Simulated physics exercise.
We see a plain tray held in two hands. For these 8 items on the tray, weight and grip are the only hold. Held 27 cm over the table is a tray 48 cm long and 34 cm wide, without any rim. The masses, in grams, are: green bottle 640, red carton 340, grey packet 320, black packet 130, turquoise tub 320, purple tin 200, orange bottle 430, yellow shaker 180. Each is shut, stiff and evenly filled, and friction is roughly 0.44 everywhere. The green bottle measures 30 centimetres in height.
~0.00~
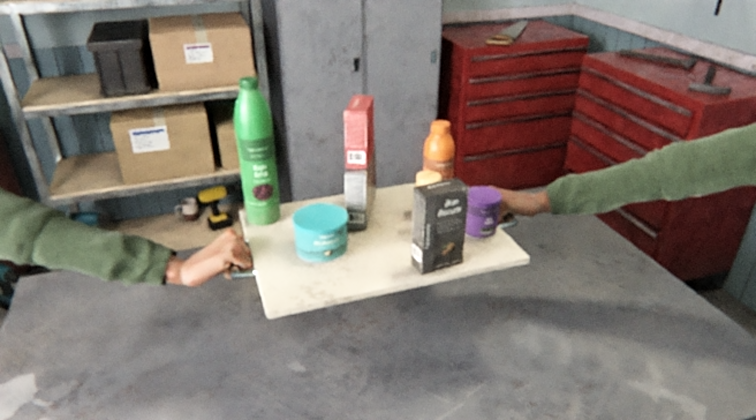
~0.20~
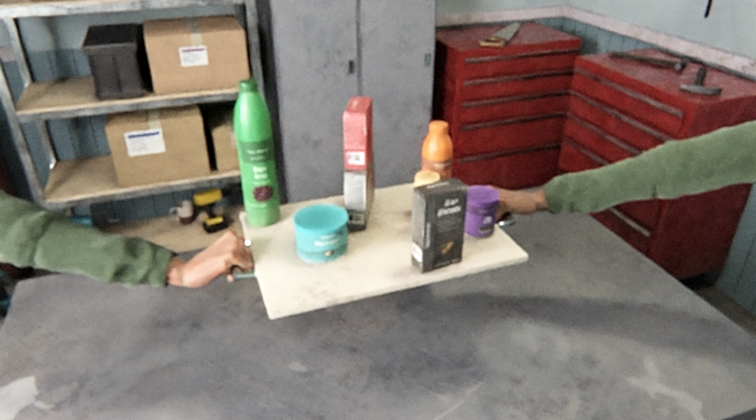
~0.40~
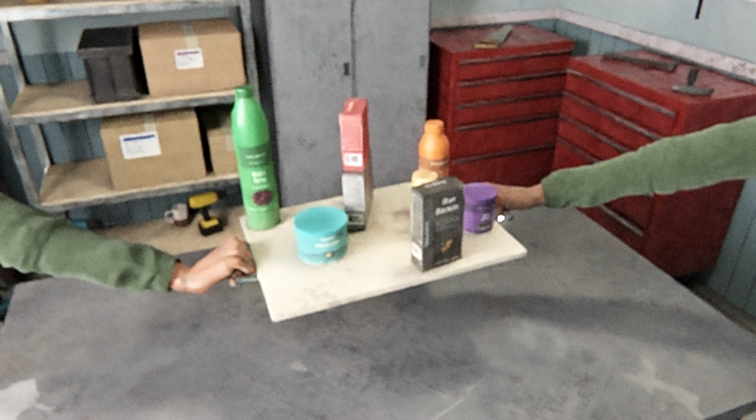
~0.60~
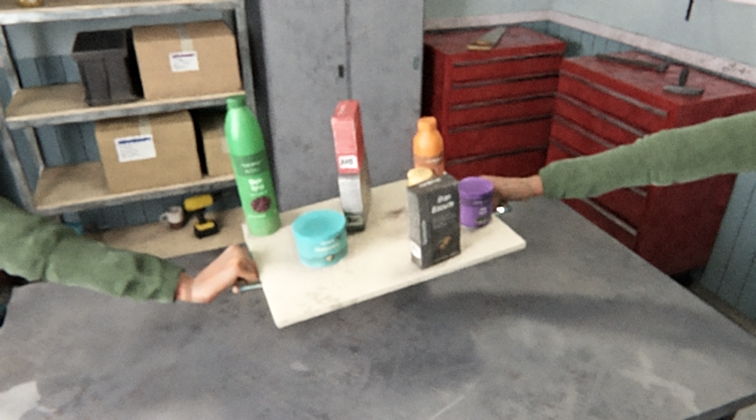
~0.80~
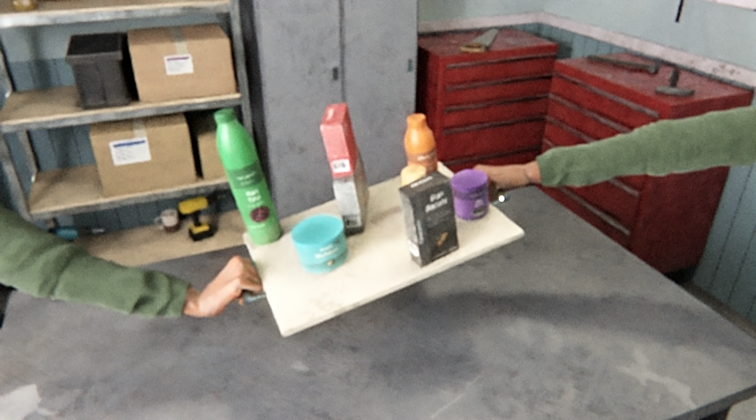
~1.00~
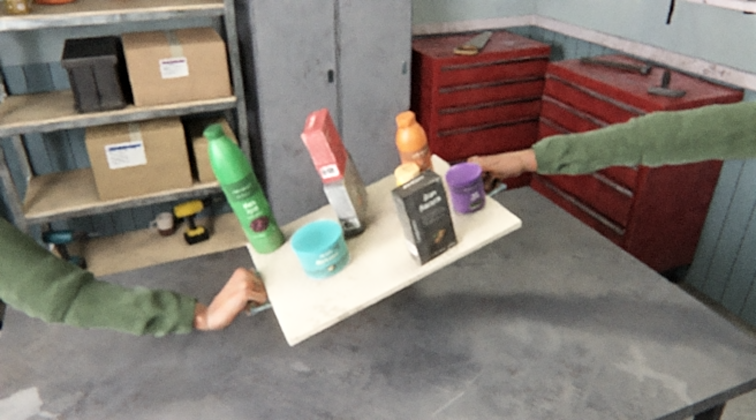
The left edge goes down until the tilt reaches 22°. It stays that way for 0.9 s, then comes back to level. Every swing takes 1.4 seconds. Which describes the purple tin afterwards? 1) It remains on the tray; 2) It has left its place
The answer is 1.
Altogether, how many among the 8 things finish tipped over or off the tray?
The tally is 6.
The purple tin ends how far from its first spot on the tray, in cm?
I'd put it at about 0 centimetres.
After 1.50 s, tray at 22°, left edge down; green bottle and red carton now off the tray; grey packet on its side; orange bottle 42° off its base.
After 2.30 s, tray at 22°, left edge down; grey packet and turquoise tub now off the tray; orange bottle on its side; yellow shaker on its side.
After 3.30 s, tray at 6°, left edge down; orange bottle and yellow shaker now off the tray.
In the end (4.3 s), off the tray, green bottle, red carton, grey packet, turquoise tub, orange bottle and yellow shaker; the other 2 under 5 cm from the start. In the last view, purple tin near (473, 211).
